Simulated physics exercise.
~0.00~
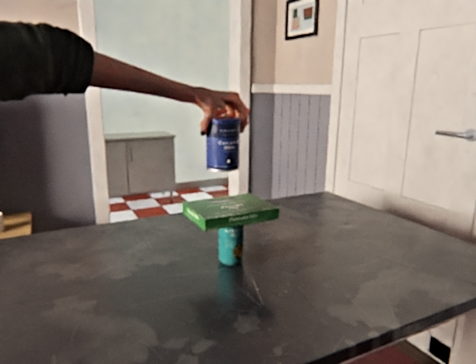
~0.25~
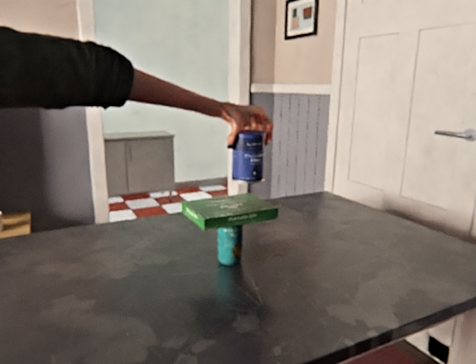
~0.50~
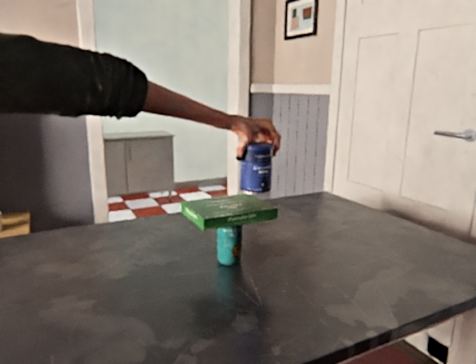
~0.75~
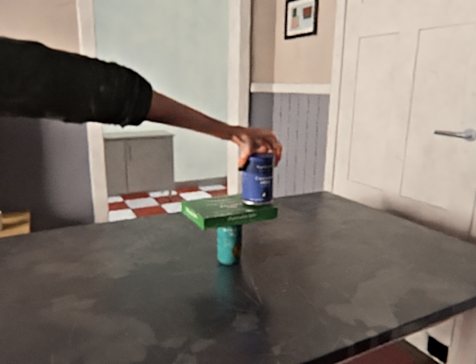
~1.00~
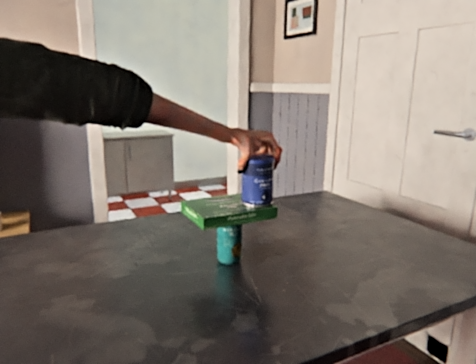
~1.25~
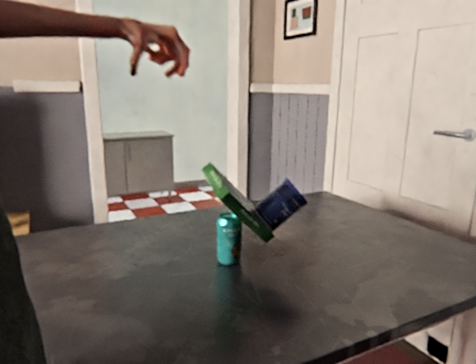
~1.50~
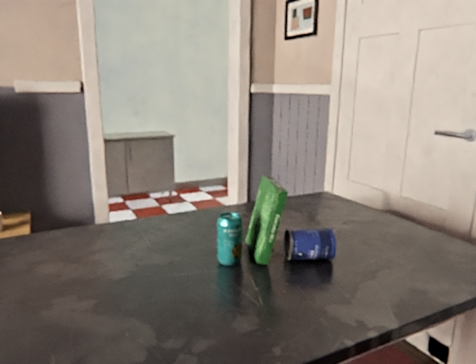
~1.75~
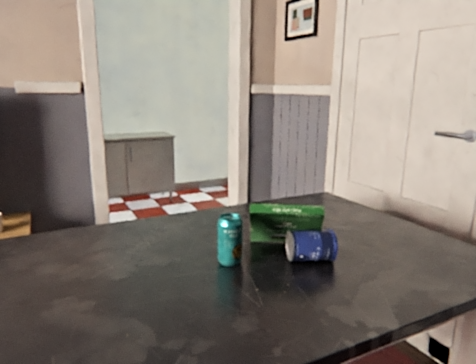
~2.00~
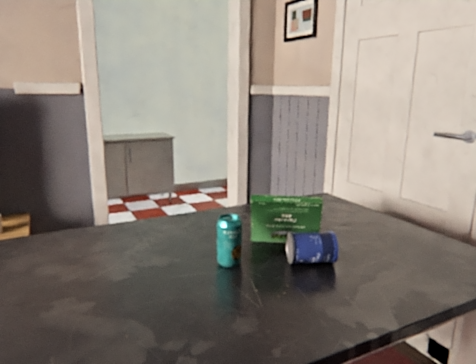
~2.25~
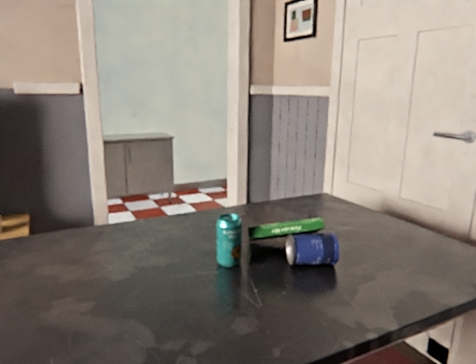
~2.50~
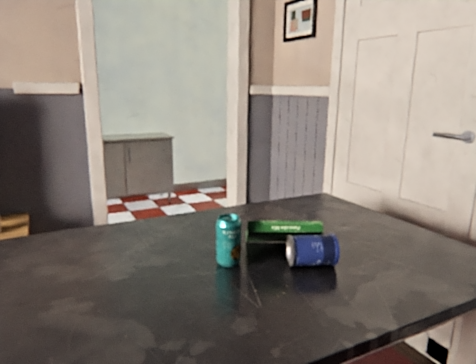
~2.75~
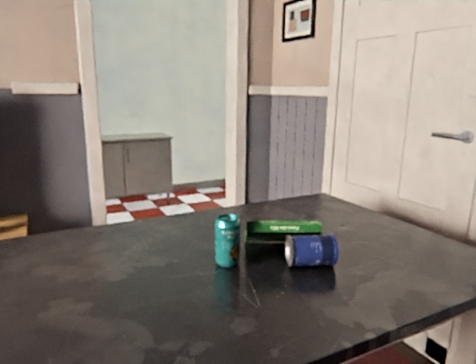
The clip opens on a dark tabletop where a flat green packet rests across the top of an upright turquoise can, while a hand reaches in from the left holding a blue tin. The hand moves the tin rightward and lowers it onto the packet's right end. Once the fingers let go and draw back, the packet tips steeply to the right and the tin slides off with it. The tin lands on its side, and the packet stands on edge briefly before toppling. Finally, both lie on the table to the right of the turquoise can, which remains upright.
